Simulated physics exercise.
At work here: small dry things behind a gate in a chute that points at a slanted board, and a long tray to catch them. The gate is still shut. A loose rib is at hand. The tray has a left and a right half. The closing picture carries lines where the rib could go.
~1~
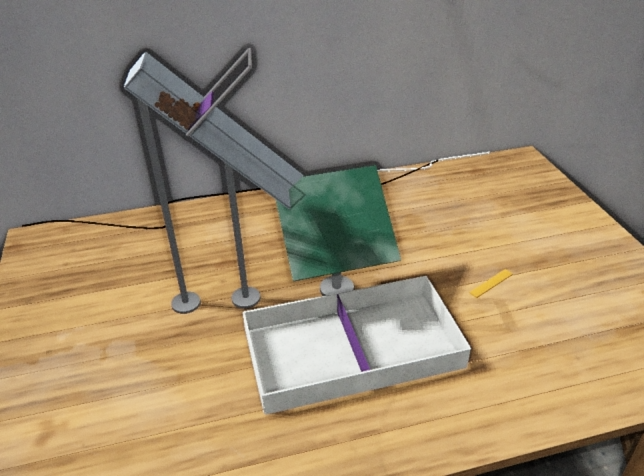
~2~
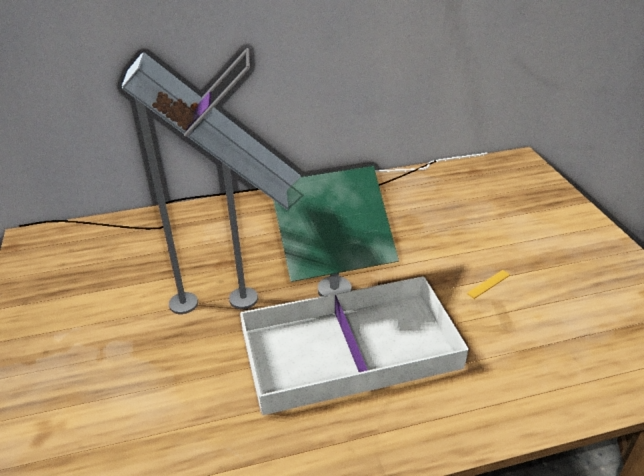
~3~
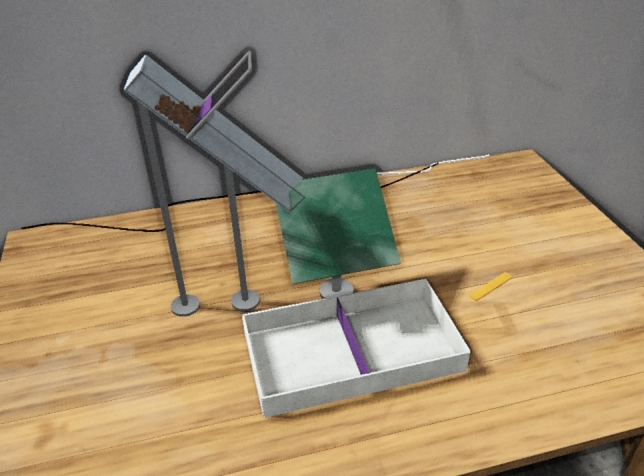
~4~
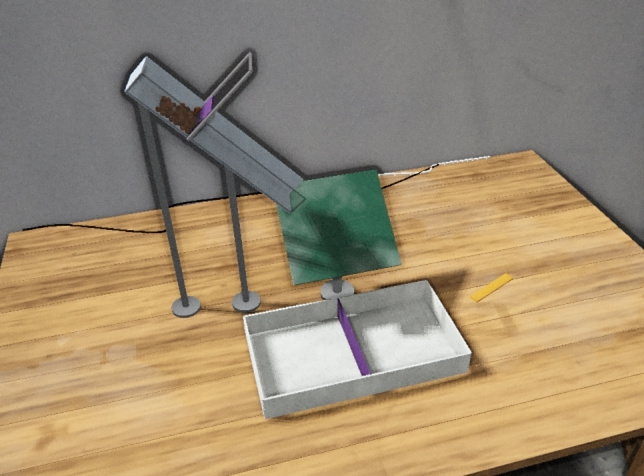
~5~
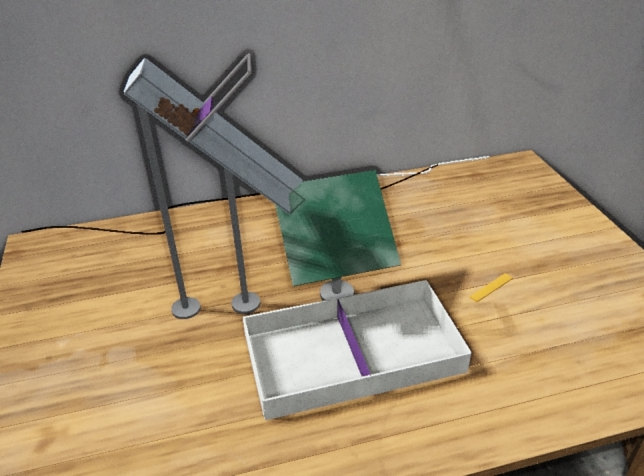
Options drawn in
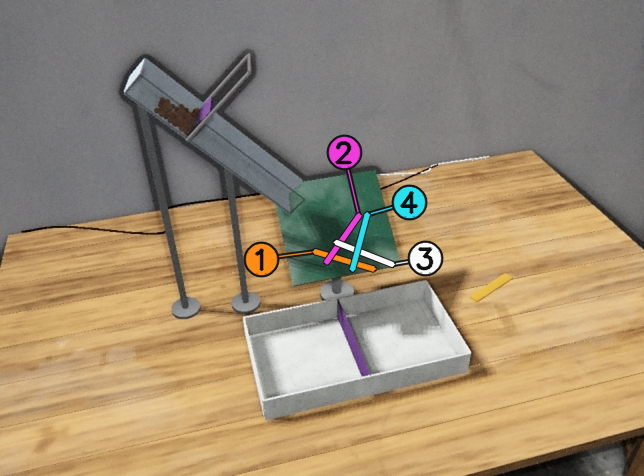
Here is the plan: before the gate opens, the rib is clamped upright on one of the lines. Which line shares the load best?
Use line 4.
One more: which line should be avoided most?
Here it is line 1.
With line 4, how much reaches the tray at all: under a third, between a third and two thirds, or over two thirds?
Over two thirds.
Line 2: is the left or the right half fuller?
Left.
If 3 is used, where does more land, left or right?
Right.
On the marked copy, line 1 from (315, 251) to (373, 268); line 2 from (358, 215) to (326, 262); line 3 from (336, 242) to (392, 264); line 4 from (367, 214) to (352, 269).
For line 1, of what is caught, none at all in the left half, the whole lot in the right.
For line 2, of what is caught, the bulk in the left half, close to a quarter in the right.
For line 3, of what is caught, a small share in the left half, the bulk in the right.
For line 4, of what is caught, close to half in the left half, close to half in the right.
